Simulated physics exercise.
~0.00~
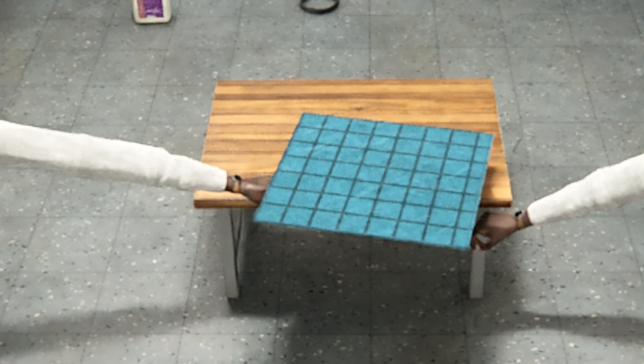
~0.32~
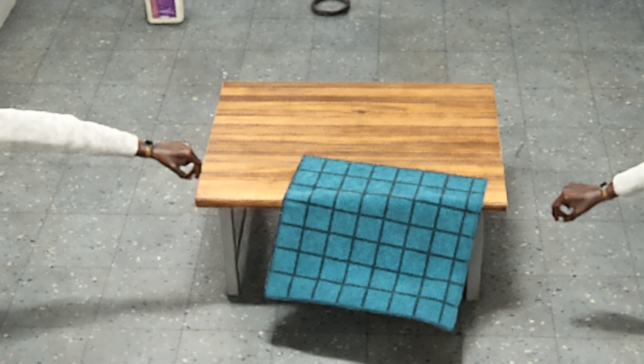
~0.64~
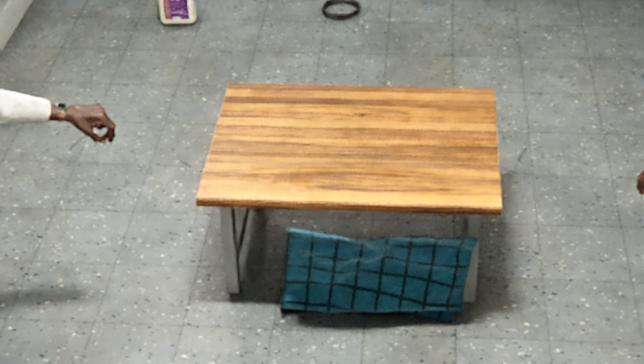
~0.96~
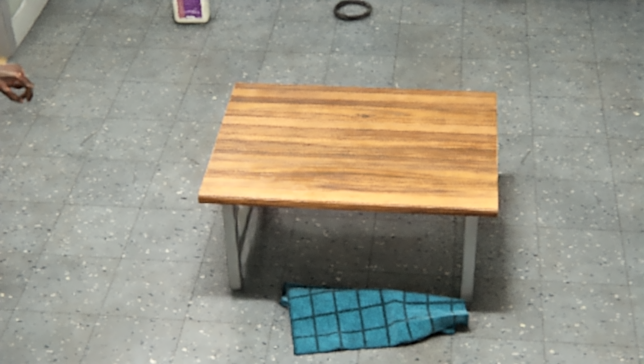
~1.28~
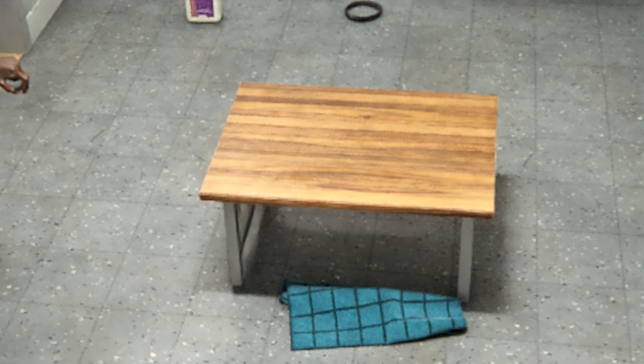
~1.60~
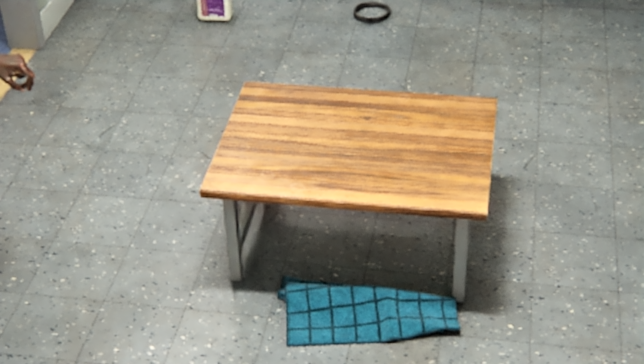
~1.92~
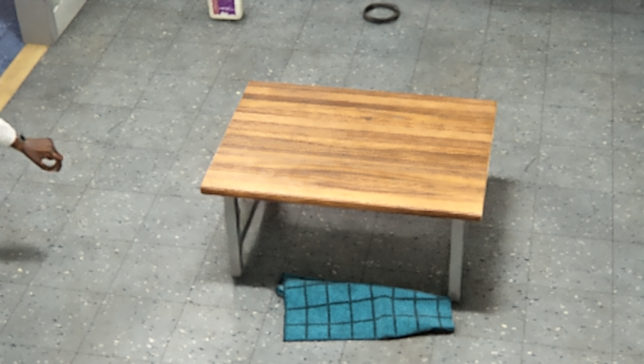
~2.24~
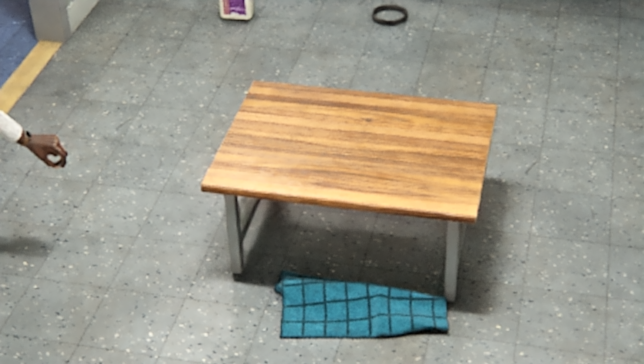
Two hands release a teal checked towel over a wooden table's edge, and it slides off onto the floor.
